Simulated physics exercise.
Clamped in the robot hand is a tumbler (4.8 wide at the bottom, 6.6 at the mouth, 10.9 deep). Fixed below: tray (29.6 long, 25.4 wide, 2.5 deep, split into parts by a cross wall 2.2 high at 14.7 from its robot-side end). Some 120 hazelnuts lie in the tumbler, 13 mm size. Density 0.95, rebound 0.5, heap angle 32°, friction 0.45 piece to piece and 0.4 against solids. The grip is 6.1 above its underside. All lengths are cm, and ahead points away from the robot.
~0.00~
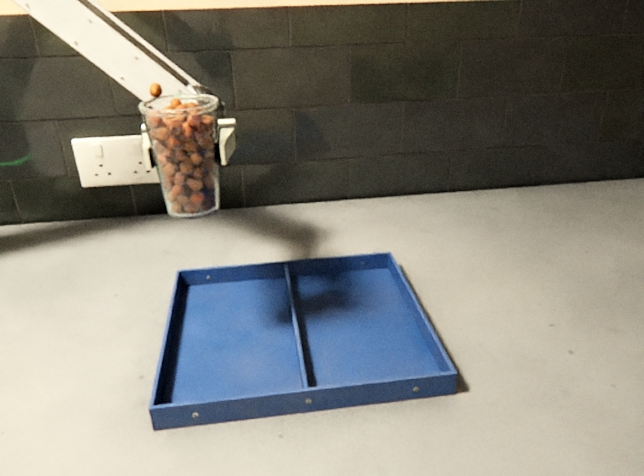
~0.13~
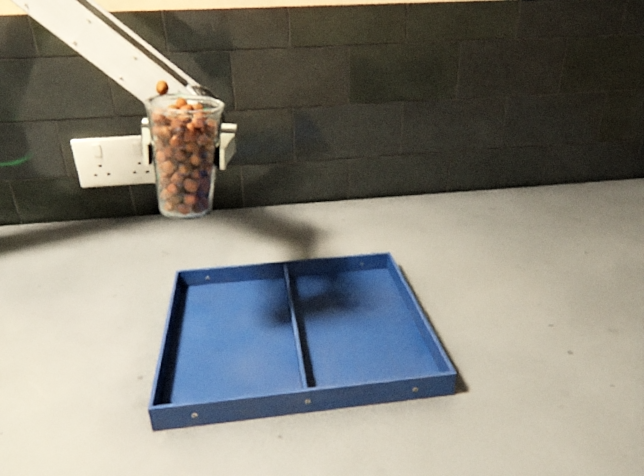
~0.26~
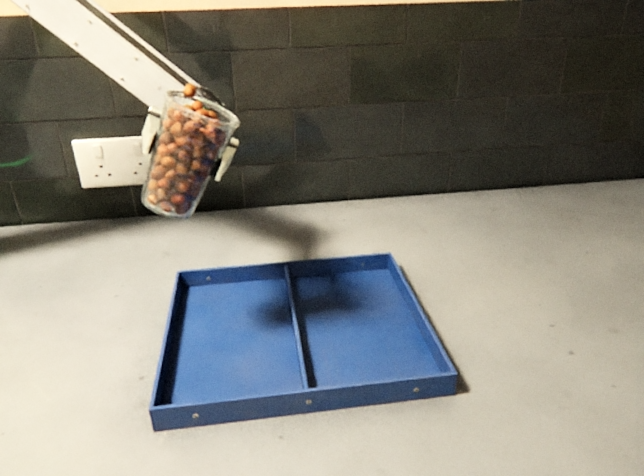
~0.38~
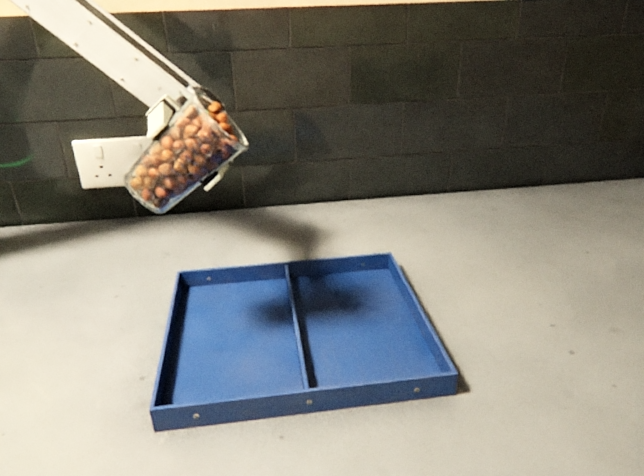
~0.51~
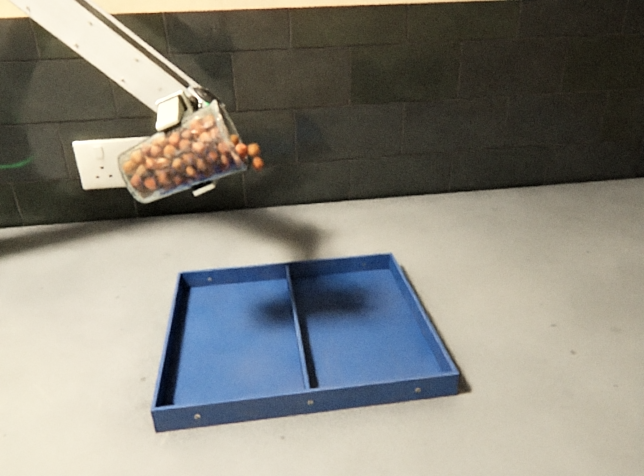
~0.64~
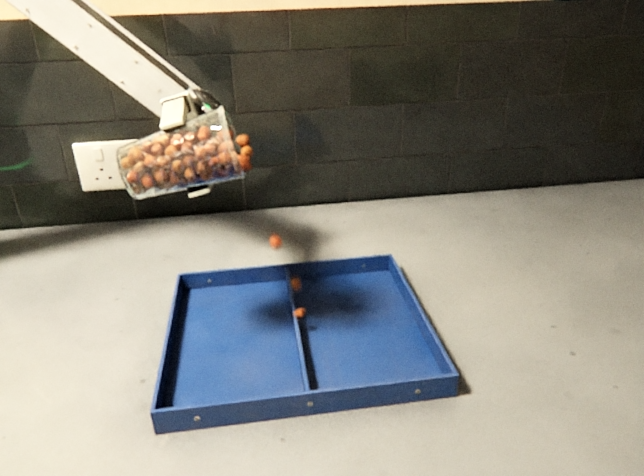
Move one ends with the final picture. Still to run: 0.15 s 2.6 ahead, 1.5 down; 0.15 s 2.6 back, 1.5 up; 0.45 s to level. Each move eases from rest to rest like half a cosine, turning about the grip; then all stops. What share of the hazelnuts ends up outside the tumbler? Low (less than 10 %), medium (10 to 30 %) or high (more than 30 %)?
Share outside the tumbler: Medium (10 to 30 %).
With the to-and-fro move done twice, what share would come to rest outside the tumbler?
In that case some 30 per cent.
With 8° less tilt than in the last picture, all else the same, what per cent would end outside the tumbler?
It would be near 10 per cent.
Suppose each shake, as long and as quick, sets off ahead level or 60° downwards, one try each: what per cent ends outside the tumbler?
About 20 and 10 per cent.
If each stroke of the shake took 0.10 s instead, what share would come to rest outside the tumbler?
In that case some 25 per cent.
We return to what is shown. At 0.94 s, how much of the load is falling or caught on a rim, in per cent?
About 12 per cent.
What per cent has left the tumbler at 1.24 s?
Near 20 per cent so far.
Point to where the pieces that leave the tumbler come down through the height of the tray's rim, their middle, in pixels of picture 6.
Near (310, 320).
After 0.94 s, tilted 77° forward, highest piece 25 above the table; 95 in the tumbler, 7 in the far-side part, 1 in the robot-side part, 14 in flight or on a rim.
After 1.24 s, tilted 19° forward, highest piece 27 above the table; 93 in the tumbler, 14 in the far-side part, 10 in the robot-side part.
After 1.59 s, level, highest piece 27 above the table; 93 in the tumbler, 14 in the far-side part, 10 in the robot-side part.
After 2.64 s, level, highest piece 27 above the table; 93 in the tumbler, 14 in the far-side part, 10 in the robot-side part.
In the end, 93 in the tumbler, 14 in the far-side part, 10 in the robot-side part. That is 21 % outside the tumbler.
